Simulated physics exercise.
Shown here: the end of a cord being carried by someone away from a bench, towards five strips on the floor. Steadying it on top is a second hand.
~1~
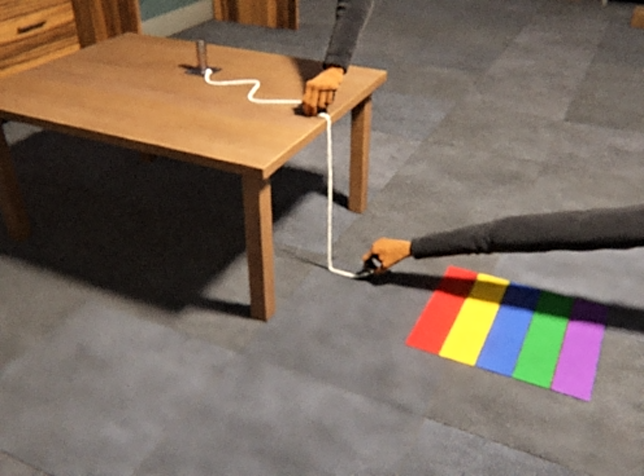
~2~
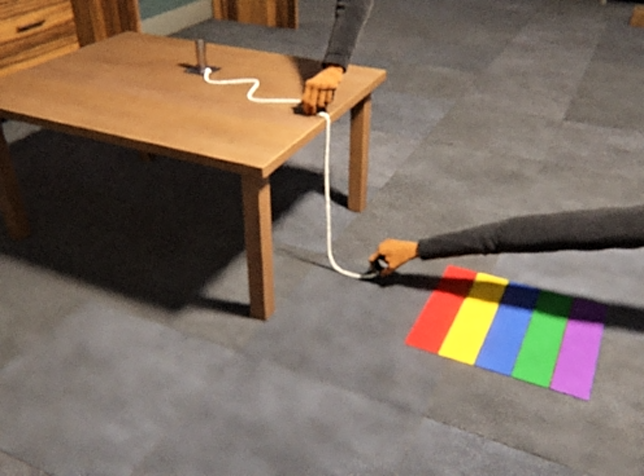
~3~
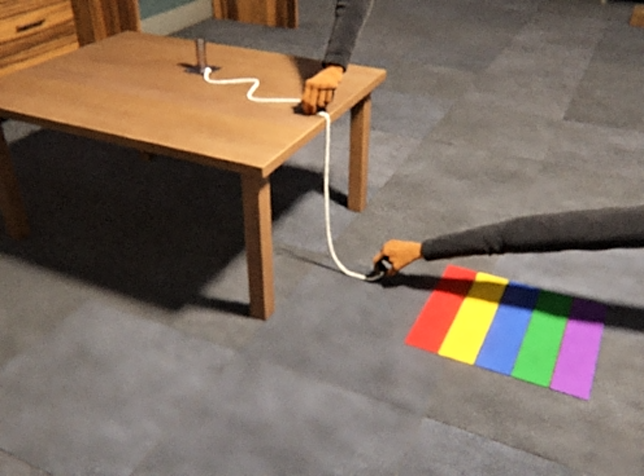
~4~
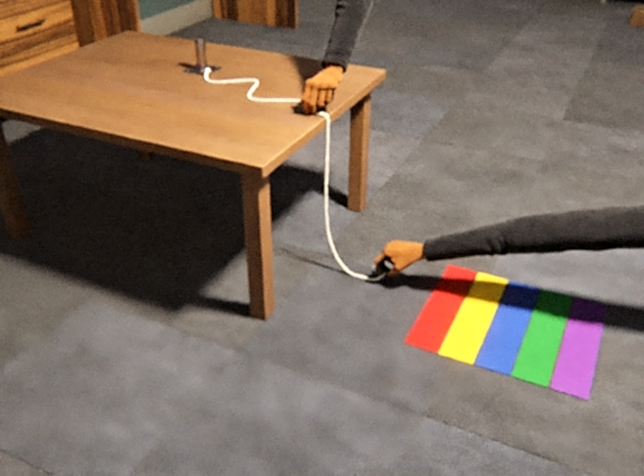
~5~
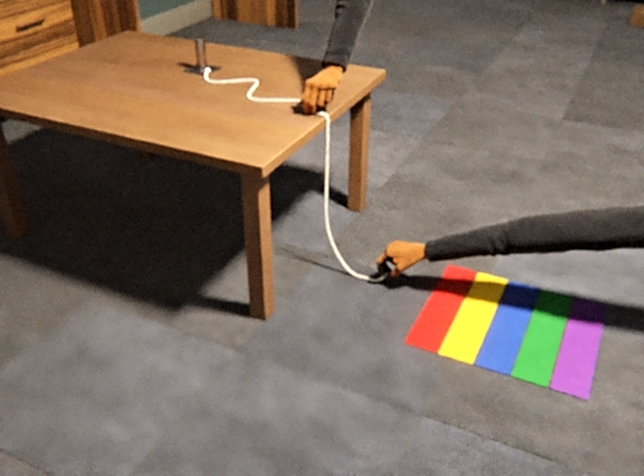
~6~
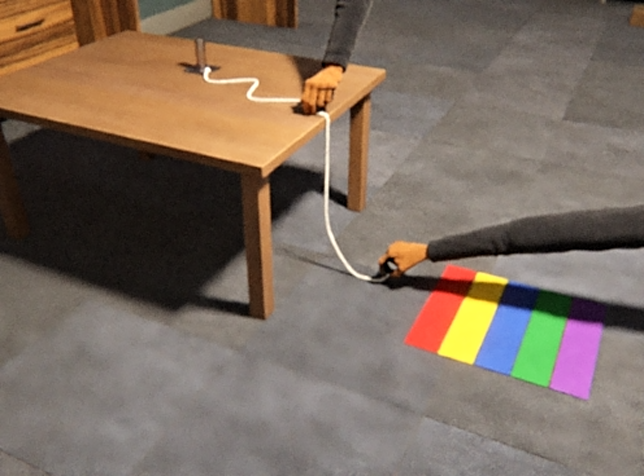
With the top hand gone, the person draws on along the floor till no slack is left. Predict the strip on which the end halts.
The green strip.
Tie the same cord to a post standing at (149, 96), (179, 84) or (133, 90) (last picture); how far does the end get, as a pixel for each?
Going through the tries, you get (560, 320), then (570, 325), then (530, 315).
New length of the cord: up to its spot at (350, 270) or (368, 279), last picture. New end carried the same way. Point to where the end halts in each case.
Result 1: (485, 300). Result 2: (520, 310).
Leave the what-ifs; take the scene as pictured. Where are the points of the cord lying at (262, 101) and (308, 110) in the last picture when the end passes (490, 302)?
(317, 103) and (344, 149), approximately.
A little later, end near (490, 302); over yellow.
Next, end near (531, 313); over green.
When it is tight, end near (554, 320); over green. The green one.
